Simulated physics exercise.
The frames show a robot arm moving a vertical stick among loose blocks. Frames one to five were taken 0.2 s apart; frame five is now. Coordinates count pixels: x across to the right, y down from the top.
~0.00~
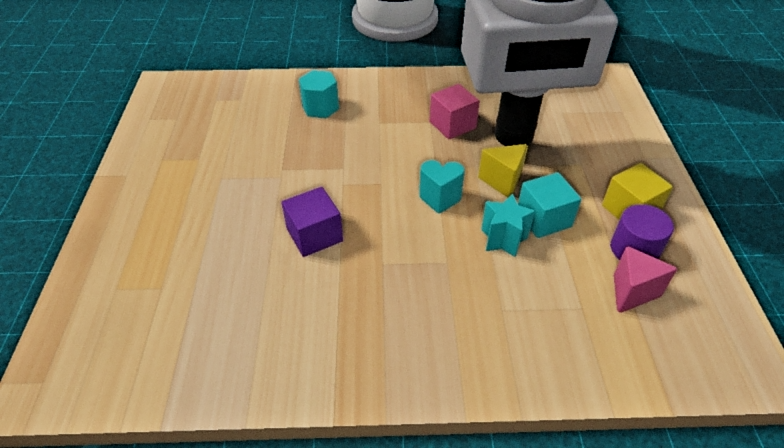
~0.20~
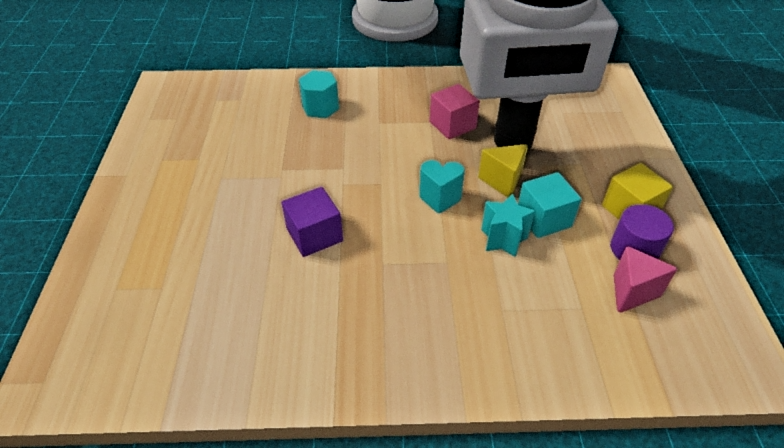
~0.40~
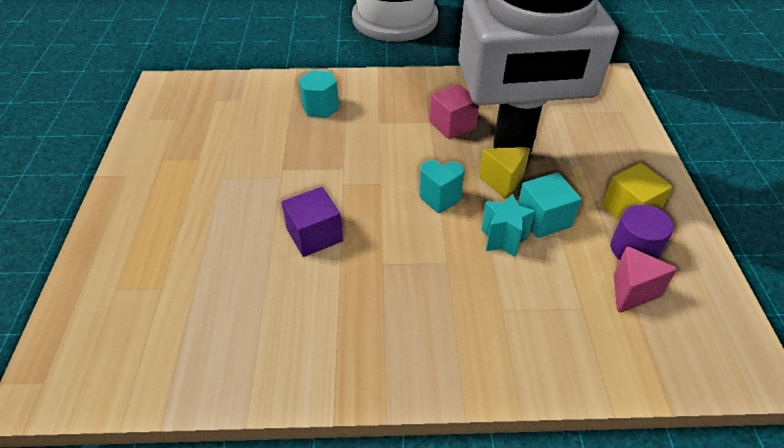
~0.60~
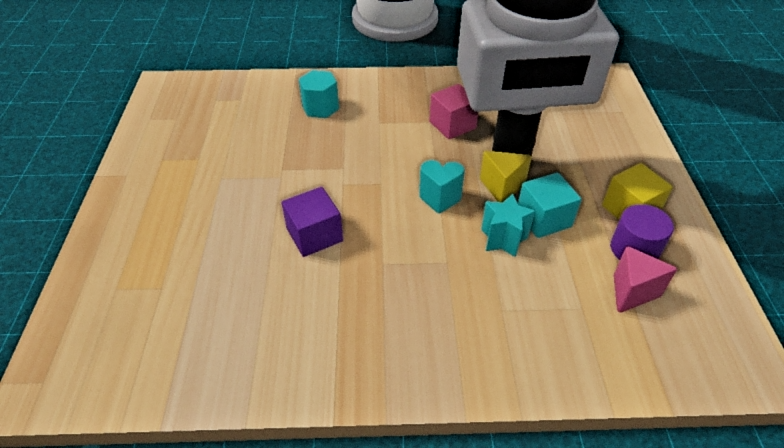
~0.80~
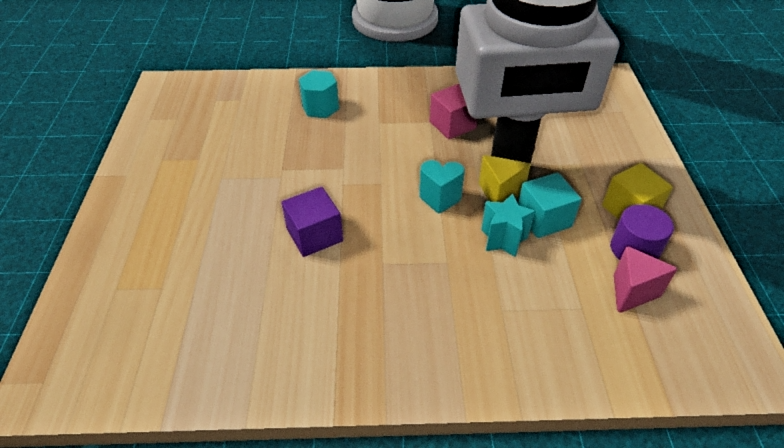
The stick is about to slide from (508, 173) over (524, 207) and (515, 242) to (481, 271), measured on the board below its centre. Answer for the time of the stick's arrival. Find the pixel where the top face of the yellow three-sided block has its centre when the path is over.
The point I'd pick in the picture is (471, 214).
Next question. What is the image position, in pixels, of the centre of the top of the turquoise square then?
It will likely be found at (571, 224).
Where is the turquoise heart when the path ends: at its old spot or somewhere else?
That block stays in place.
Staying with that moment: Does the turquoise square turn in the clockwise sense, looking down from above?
Going by the path, no.
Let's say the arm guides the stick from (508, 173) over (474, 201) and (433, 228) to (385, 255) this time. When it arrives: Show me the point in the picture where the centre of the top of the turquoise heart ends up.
I expect it at (399, 182).
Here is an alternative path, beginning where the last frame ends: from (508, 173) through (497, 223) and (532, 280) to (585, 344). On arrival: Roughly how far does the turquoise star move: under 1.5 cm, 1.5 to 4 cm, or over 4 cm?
The answer is over 4 cm.
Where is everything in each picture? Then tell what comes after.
The first picture shows tip of the stick (514, 137), middles of tops, turquoise heart (443, 170), yellow three-sided block (508, 154), turquoise star (509, 211), turquoise square (552, 190).
The second picture shows stick (513, 142), nothing pushed.
The third picture shows stick (512, 148), yellow three-sided block (509, 155).
The fourth picture shows stick (512, 154), yellow three-sided block (508, 160).
The fifth picture shows stick (511, 160), turquoise heart (443, 170), yellow three-sided block (505, 167), turquoise star (509, 211), turquoise square (552, 190).
On the path given first. One third of the way, stick (527, 195); yellow three-sided block (501, 191), turned 40° clockwise; turquoise star (510, 219), turned 15° clockwise; turquoise square (561, 207), turned 20° anticlockwise.
Two thirds of the way, stick (518, 229); yellow three-sided block (484, 208), turned 90° clockwise; turquoise star (500, 246), turned 25° clockwise; turquoise square (571, 224), turned 40° anticlockwise.
At the end, stick (484, 258); turquoise heart unmoved; yellow three-sided block (471, 214), turned 130° clockwise; turquoise star (468, 281), turned 15° clockwise; turquoise square (571, 224), turned 40° anticlockwise.
